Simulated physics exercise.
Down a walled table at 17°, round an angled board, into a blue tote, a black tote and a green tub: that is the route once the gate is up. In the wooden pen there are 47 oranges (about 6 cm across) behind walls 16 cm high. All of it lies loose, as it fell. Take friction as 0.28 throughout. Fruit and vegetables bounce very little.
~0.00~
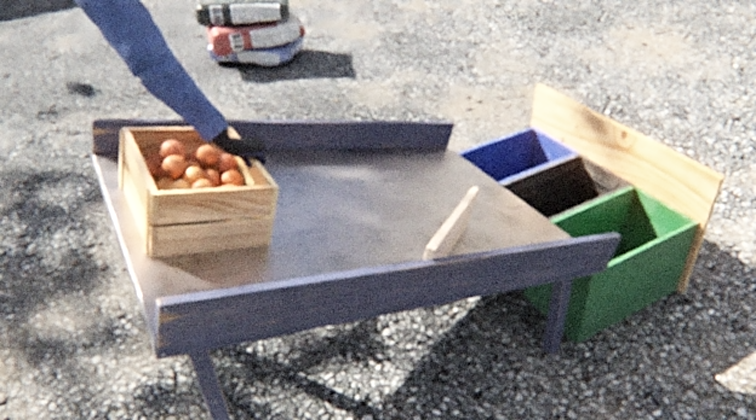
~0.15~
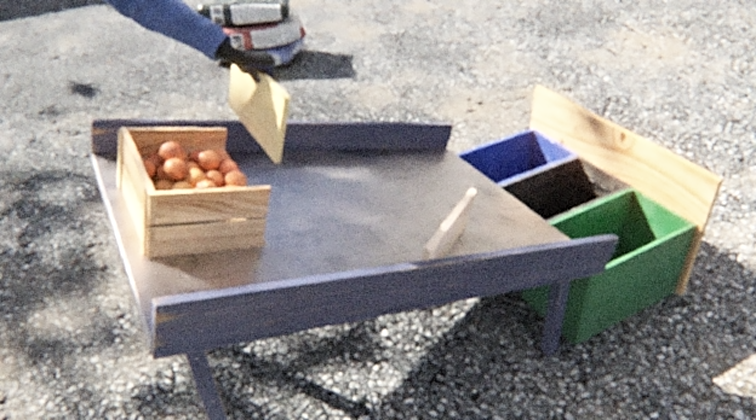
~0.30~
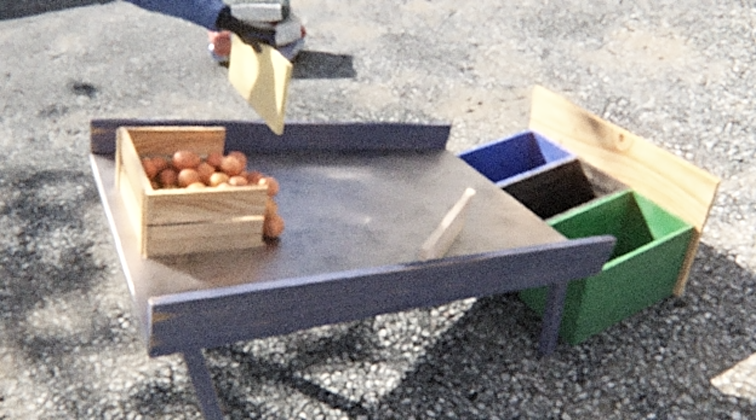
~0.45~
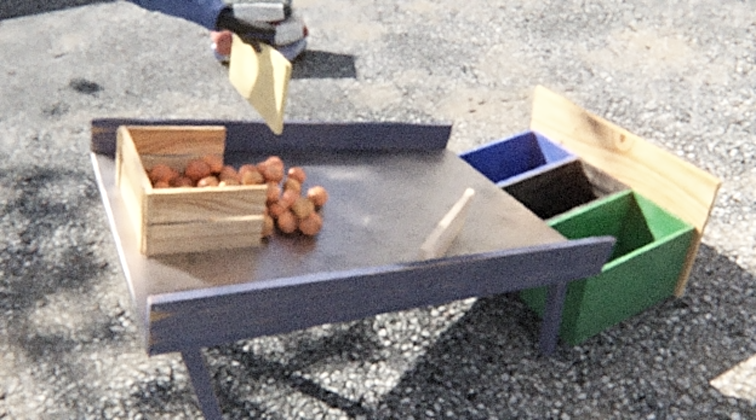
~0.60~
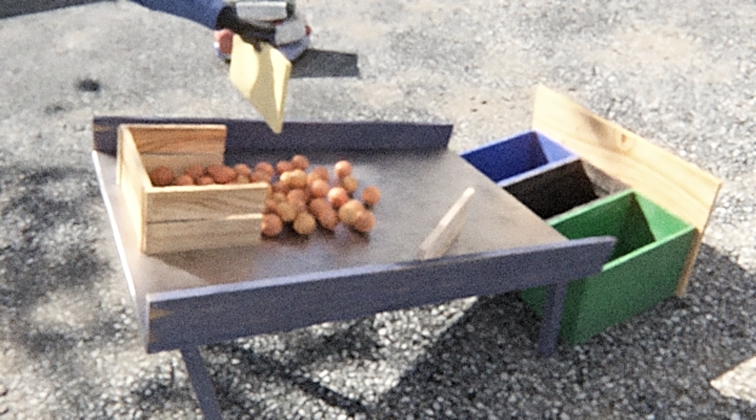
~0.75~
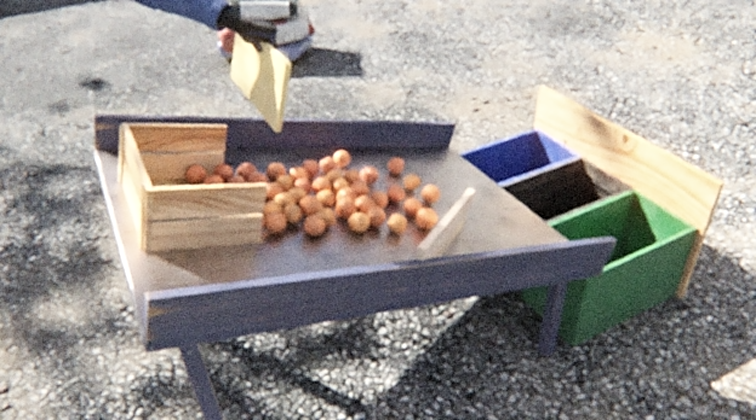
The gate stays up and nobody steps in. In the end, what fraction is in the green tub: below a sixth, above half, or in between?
Under a sixth of the oranges end in the green tub.
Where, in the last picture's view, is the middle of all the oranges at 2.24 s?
Near (562, 232).
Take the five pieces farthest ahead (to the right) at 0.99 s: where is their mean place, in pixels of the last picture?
Near (504, 182).
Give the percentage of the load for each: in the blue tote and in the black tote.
Roughly 35 and 65 per cent.
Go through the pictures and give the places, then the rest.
In the first picture (we follow the rim corner now nearest the camera), wooden pen at (158, 193); green tub at (594, 272); nothing out yet.
Wooden pen at (156, 193), in the second picture.
Wooden pen at (153, 192); 9 out, the lowest orange at (255, 181), in the third picture.
Wooden pen at (153, 192); 21 out, the lowest orange at (317, 197), in the fourth picture.
Wooden pen at (153, 190); 32 out, the lowest orange at (371, 196), in the fifth picture.
Wooden pen at (153, 188); green tub at (589, 276); 39 out, the lowest orange at (431, 194), in the sixth picture.
After 0.99 s, 44 on the slope and 3 in the air.
After 1.29 s, 5 in the blue tote, 11 in the black tote, 26 on the slope and 5 in the air.
After 1.70 s, 13 in the blue tote, 28 in the black tote, 2 on the slope and 4 in the air.
Final count (at 2.24 s), 16 in the blue tote and 31 in the black tote. Asked share, 0 of 47, 0 per cent.
